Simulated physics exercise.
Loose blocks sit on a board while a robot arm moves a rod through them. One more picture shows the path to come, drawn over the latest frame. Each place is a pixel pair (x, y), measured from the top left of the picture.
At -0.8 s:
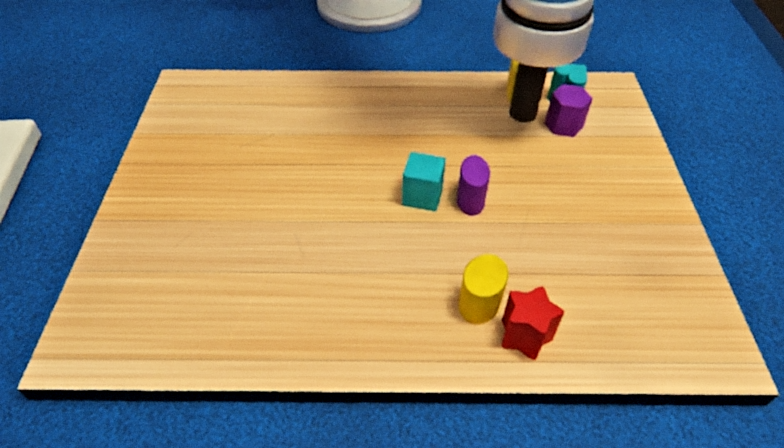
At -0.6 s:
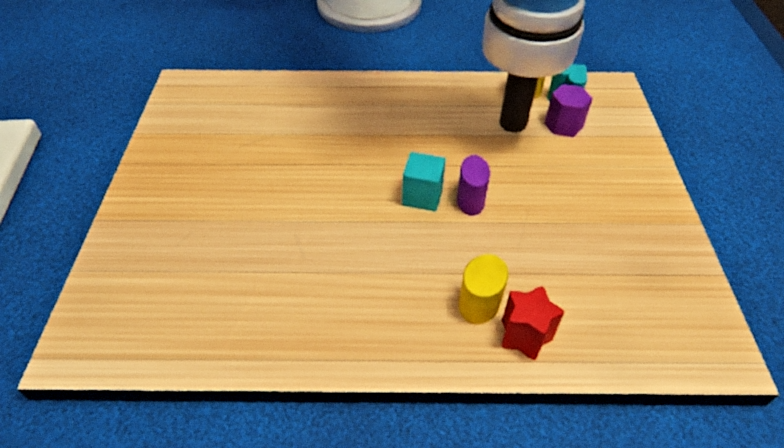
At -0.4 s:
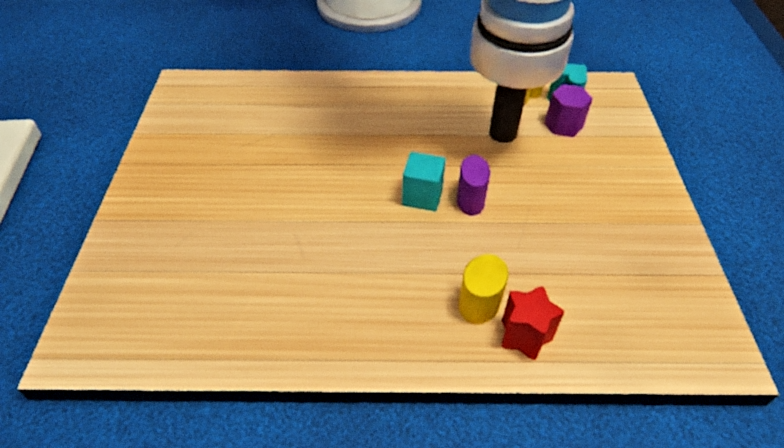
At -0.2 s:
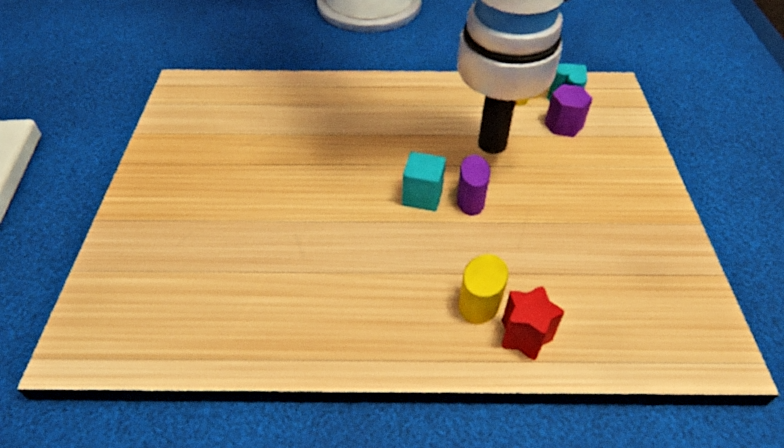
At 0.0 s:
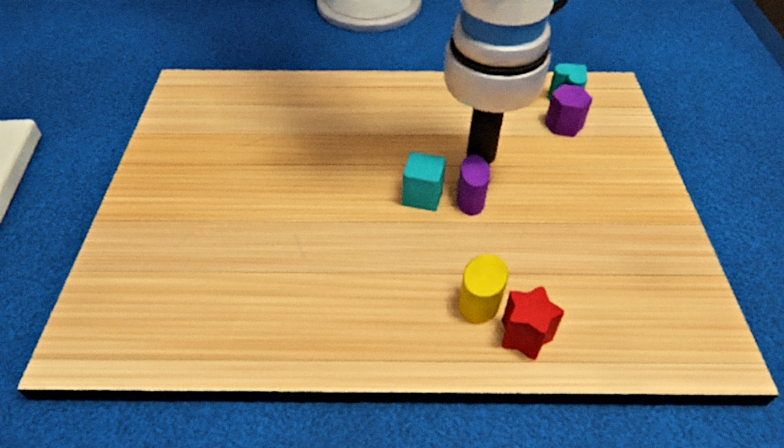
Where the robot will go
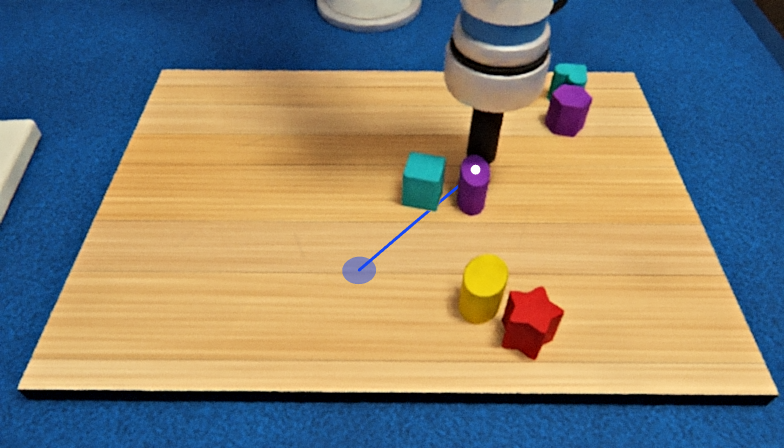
On a wooden board scattered with colourful blocks, a robot arm moved its black rod from near the back down and slightly left toward the purple oval block, while the blocks stayed still.
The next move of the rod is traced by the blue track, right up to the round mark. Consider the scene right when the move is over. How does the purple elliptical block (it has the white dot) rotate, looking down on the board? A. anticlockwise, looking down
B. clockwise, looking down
The answer is A.
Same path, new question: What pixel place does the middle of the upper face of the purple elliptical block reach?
My best guess is (464, 195).
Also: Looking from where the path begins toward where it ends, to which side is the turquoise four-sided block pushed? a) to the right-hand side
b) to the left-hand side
Option a.
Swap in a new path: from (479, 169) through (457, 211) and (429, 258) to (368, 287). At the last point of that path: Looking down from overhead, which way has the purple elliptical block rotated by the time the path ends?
Looking from above, the answer is counterclockwise.
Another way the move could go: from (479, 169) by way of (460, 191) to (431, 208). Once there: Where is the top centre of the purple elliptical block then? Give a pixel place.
The middle of the upper face of the purple elliptical block will lie at about (463, 196) in the picture.
Drawn move, from (479, 169) to (359, 270); the dot is on the purple elliptical block.
On the path given first. One third of the way, rod (444, 186); turquoise four-sided block (405, 174), turned 15° clockwise; purple elliptical block (467, 191), turned 70° anticlockwise.
Two thirds of the way, rod (402, 220); turquoise four-sided block (371, 185), turned 85° clockwise; purple elliptical block (464, 195), turned 95° anticlockwise.
At the end, rod (358, 257); turquoise four-sided block (369, 186), turned 95° clockwise; purple elliptical block (464, 195), turned 95° anticlockwise.
